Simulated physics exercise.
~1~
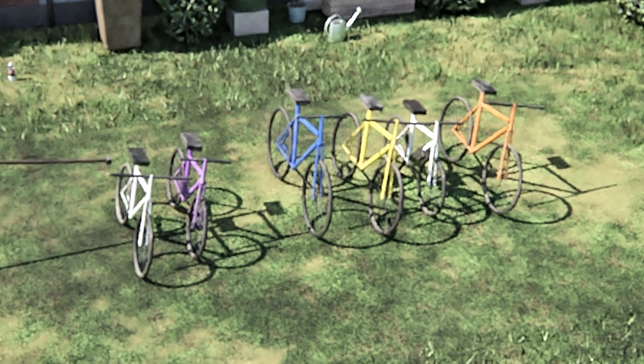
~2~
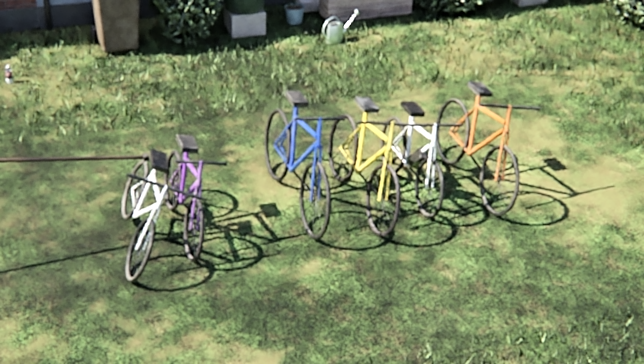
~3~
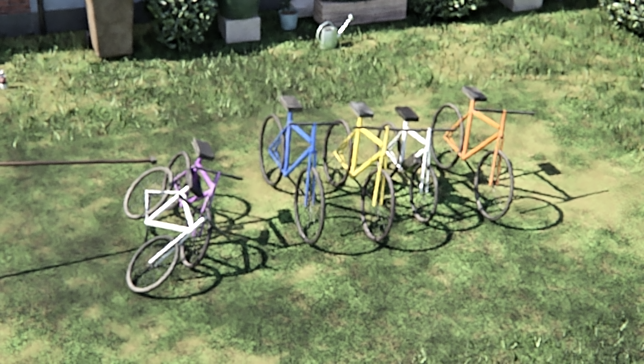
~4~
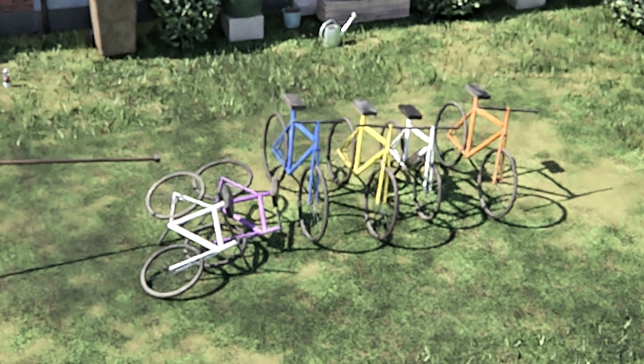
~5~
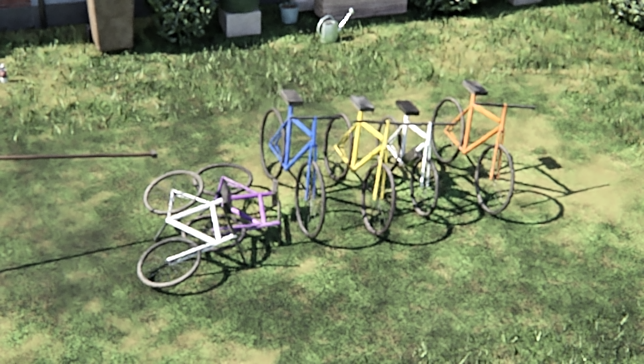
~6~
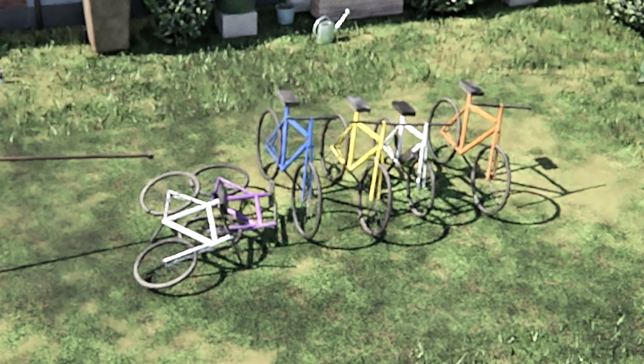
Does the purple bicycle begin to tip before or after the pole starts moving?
It begins to tip after the pole starts moving. The pole moves to the right first, while the purple bicycle is still standing in place.
A white bicycle topples into the purple one, and both end down beside four standing bicycles.
